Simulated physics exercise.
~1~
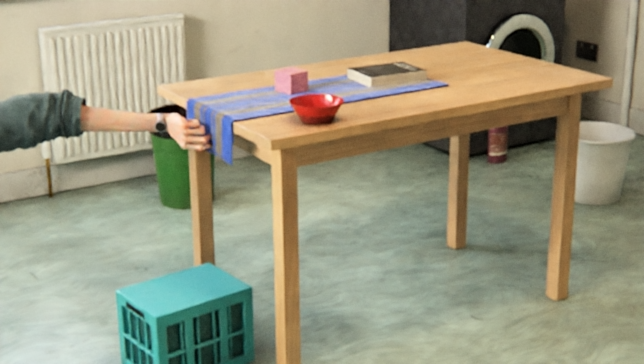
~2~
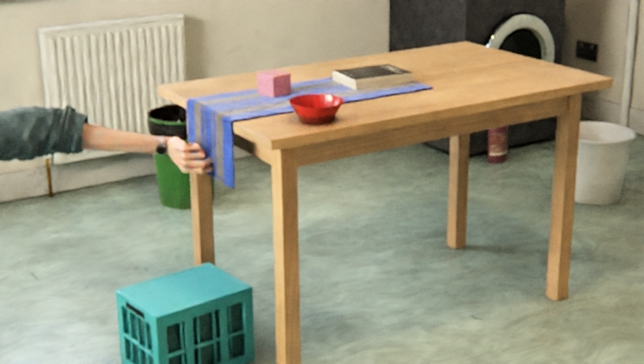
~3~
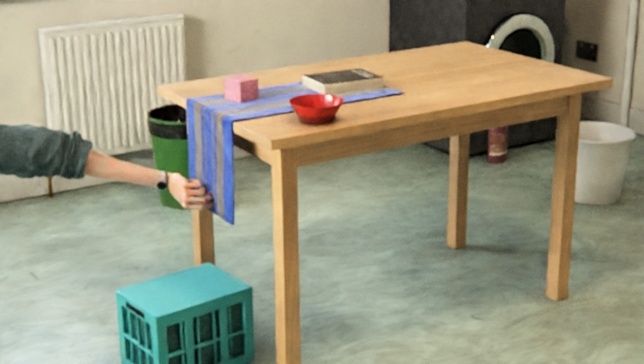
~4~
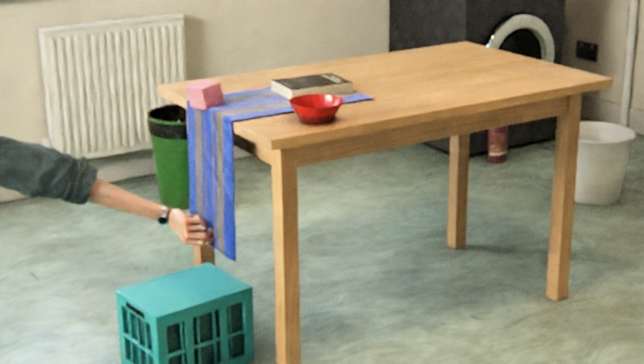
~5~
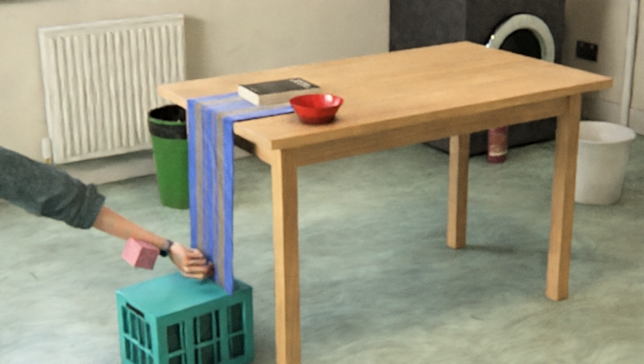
In a room with a pale radiator and a greenish floor, a blue striped scarf lies along a wooden table, holding a pink block and a black book, with a red bowl close by. A hand at the left grips the scarf's hanging end and draws it slowly downward. The block and book ride left with the cloth, while the bowl stays put. The block reaches the table's edge, then tips off and drops beside the person's wrist. Finally, the hem meets the turquoise crate, with the book and bowl still on the table.
